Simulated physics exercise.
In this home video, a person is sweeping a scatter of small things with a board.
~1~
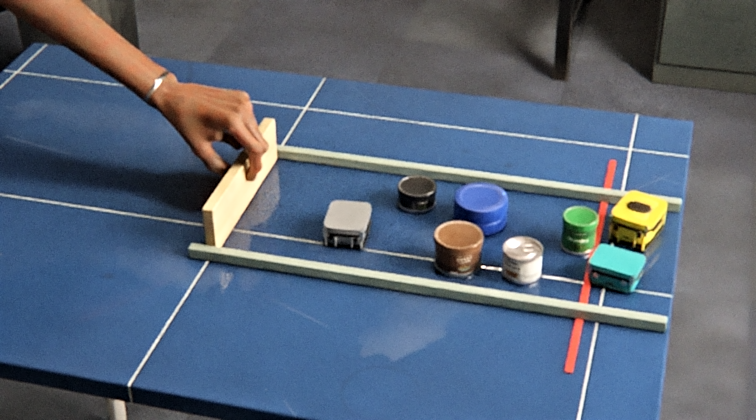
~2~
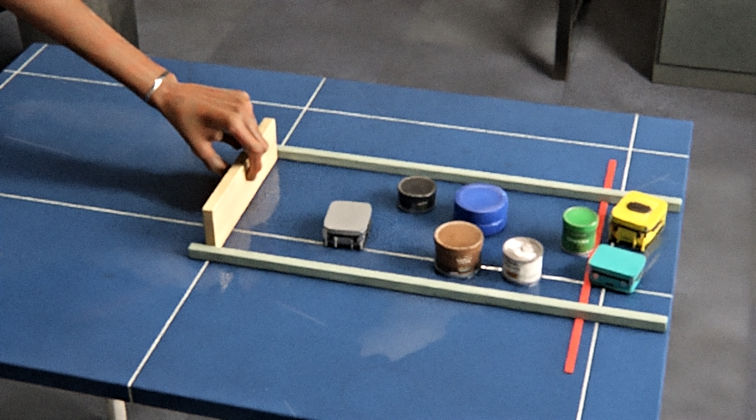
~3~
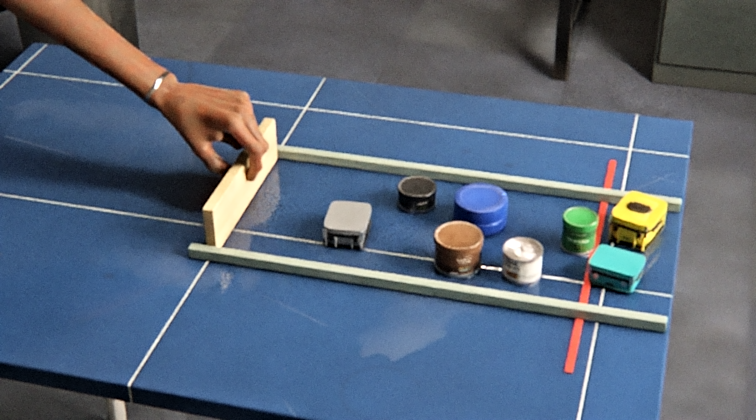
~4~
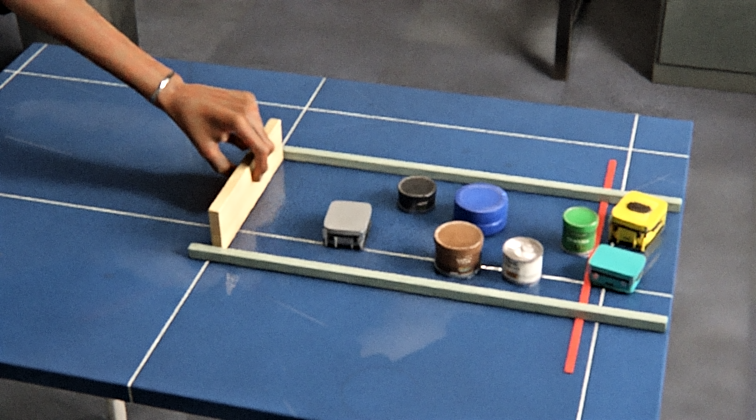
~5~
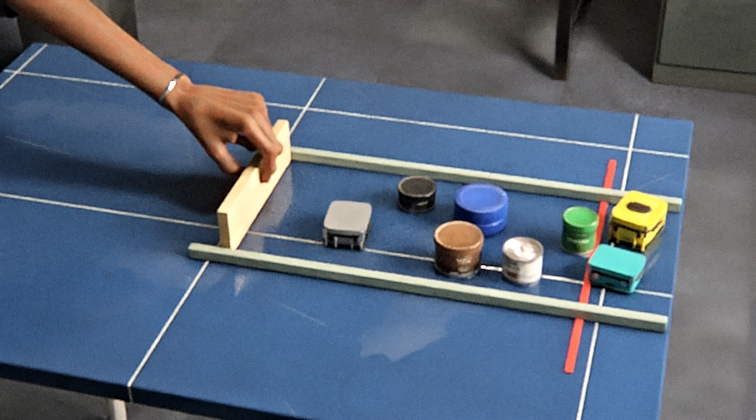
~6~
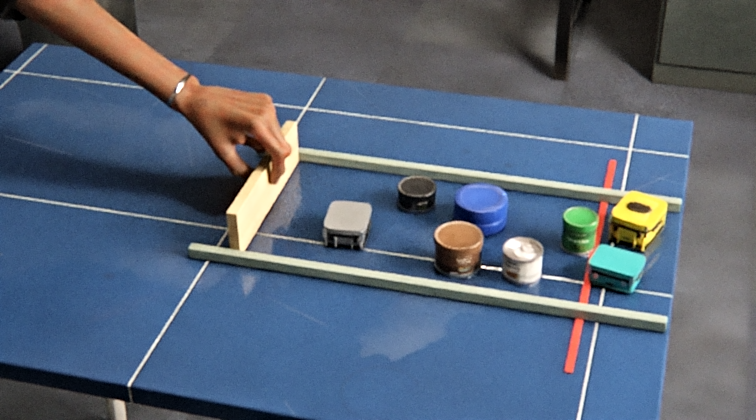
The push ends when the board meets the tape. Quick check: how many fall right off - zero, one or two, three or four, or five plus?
Under three but some drop.
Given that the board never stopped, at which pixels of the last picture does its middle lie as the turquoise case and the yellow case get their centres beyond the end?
For the turquoise case at (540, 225), for the yellow case at (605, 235).
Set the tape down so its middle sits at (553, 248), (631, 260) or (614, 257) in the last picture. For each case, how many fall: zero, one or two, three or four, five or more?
The falls would be one to two; five or over; three or four.
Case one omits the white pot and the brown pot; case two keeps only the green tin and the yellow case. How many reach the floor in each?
You'd get 0 in the first case and 2 in the second one.
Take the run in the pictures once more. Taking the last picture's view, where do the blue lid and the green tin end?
The blue lid settles near (624, 233); as for the green tin, near (659, 254).
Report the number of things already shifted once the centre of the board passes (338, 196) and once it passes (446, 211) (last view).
That makes 1 at the first spot and 5 at the second.
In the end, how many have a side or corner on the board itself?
The figure is 3.
Early on, none off yet; yellow case at rest near (638, 221); turquoise case at rest near (616, 271); green tin at rest near (579, 232).
Finally, the number that fall off is one or two; lost, white pot and turquoise case.
